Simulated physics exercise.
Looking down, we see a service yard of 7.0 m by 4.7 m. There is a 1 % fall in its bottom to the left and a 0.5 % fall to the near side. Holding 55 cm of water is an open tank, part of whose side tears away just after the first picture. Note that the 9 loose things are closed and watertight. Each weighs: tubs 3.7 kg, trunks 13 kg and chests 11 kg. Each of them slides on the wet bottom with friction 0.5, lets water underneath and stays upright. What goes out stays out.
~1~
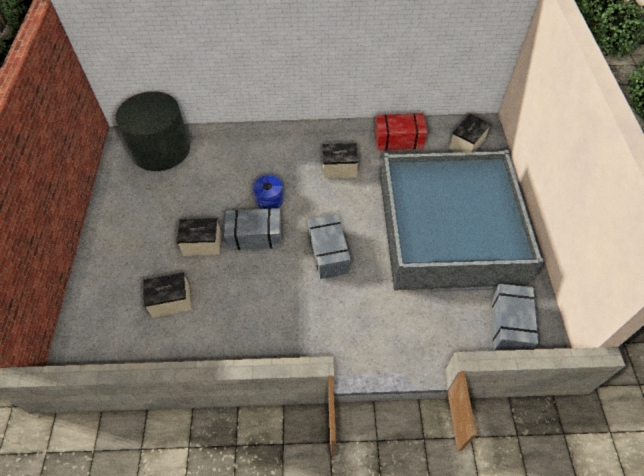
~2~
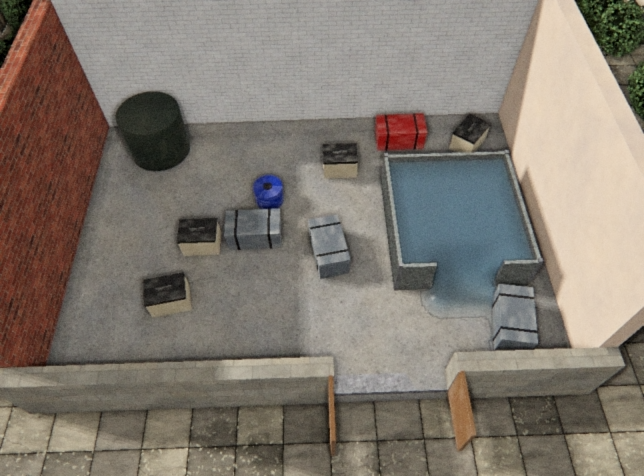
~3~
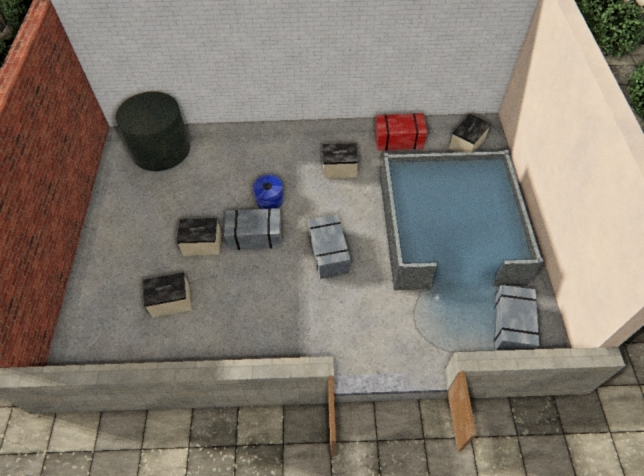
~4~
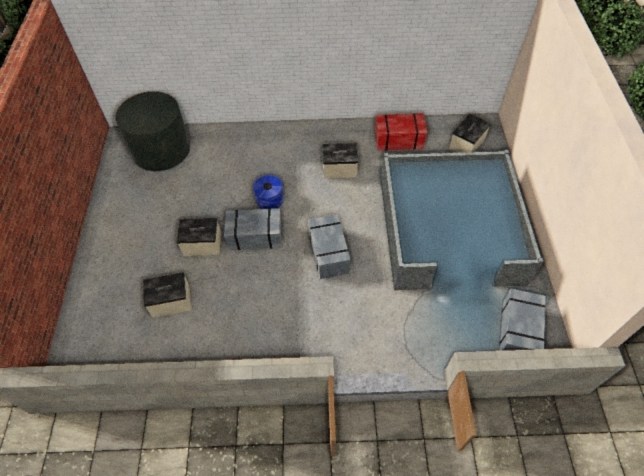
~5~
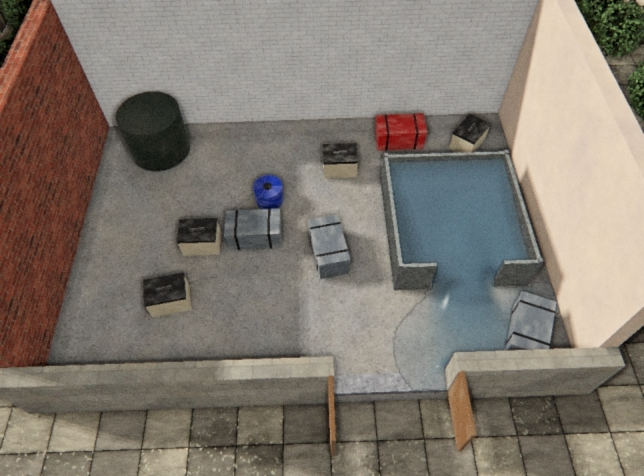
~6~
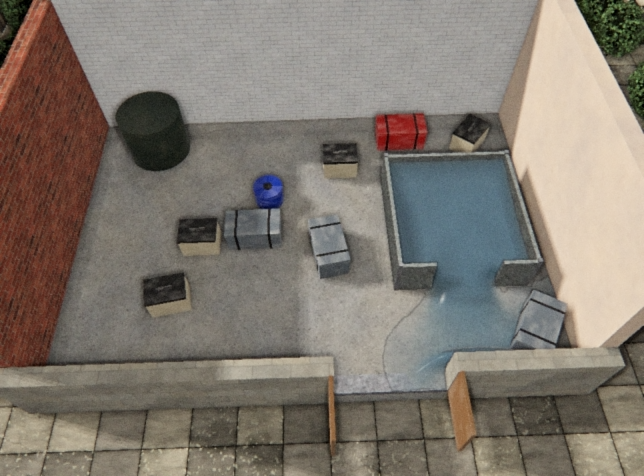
In this clip, part of the near side of an open tank in a walled yard gives way, and water spreads across the ground toward the near wall and its opening, turning and nudging a grey strapped trunk near the right wall.
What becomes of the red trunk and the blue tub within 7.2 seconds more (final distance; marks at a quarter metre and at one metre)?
The red trunk? It relocates a little. The blue tub? It does not go anywhere much.
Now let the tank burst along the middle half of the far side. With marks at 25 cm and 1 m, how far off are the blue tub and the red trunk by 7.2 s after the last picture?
If so, the blue tub is washed away, the red trunk is washed away.
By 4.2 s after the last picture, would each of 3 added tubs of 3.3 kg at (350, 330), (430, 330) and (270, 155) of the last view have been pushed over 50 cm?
First beyond, then beyond, then within.
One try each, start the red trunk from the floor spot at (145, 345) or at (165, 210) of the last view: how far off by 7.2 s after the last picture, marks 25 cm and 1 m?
Taken in turn, it glides a modest way and then stays almost motionless.
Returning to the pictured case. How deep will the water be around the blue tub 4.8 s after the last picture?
I'd say around 0 cm.
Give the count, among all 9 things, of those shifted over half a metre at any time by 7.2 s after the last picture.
I count 2.
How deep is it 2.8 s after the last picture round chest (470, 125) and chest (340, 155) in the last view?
Close to 2 and 0 centimetres.
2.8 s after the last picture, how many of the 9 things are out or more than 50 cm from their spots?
My count gives 0.
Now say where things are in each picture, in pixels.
The first frame shows the red trunk at (402, 124) rests on the ground; the blue tub at (268, 186) rests on the ground; water covers 3.4 m2; 0 of 9 have shifted.
The second frame shows the red trunk at (402, 124), on the bottom; the blue tub at (268, 186), on the bottom; water covers 3.9 m2; 0 of 9 have shifted.
The third frame shows the red trunk at (402, 124) rests on the ground; the blue tub at (268, 186) rests on the ground; 4.4 m2 under water; 0 of 9 have shifted.
The fourth frame shows the red trunk at (402, 124) rests on the ground; the blue tub at (268, 186), on the bottom; 5.1 m2 under water; 1 of 9 have shifted.
The fifth frame shows the red trunk at (402, 124) rests on the ground; the blue tub at (268, 186), on the bottom; water covers 5.6 m2; 1 of 9 have shifted.
The sixth frame shows the red trunk at (402, 124) rests on the ground; the blue tub at (268, 186), on the bottom; 5.9 m2 under water; 1 of 9 have shifted.
Then, 0.9 s after the last picture the red trunk is near (402, 124), 0.0 m from its start, aground; the blue tub is near (268, 186), 0.0 m from its start, aground; 0 of 9 are out; 0 afloat.
Then, 2.8 s after the last picture the red trunk is near (402, 124), 0.0 m from its start, aground; the blue tub is near (268, 186), 0.0 m from its start, aground; 0 of 9 are out; 1 afloat.
Then, 4.8 s after the last picture the red trunk is near (386, 136), 0.4 m from its start, aground; the blue tub is near (268, 186), 0.0 m from its start, aground; 0 of 9 are out; 1 afloat.
Then, 7.2 s after the last picture the red trunk is near (384, 149), 0.6 m from its start, aground; the blue tub is near (268, 186), 0.0 m from its start, aground; 0 of 9 are out; 1 afloat.
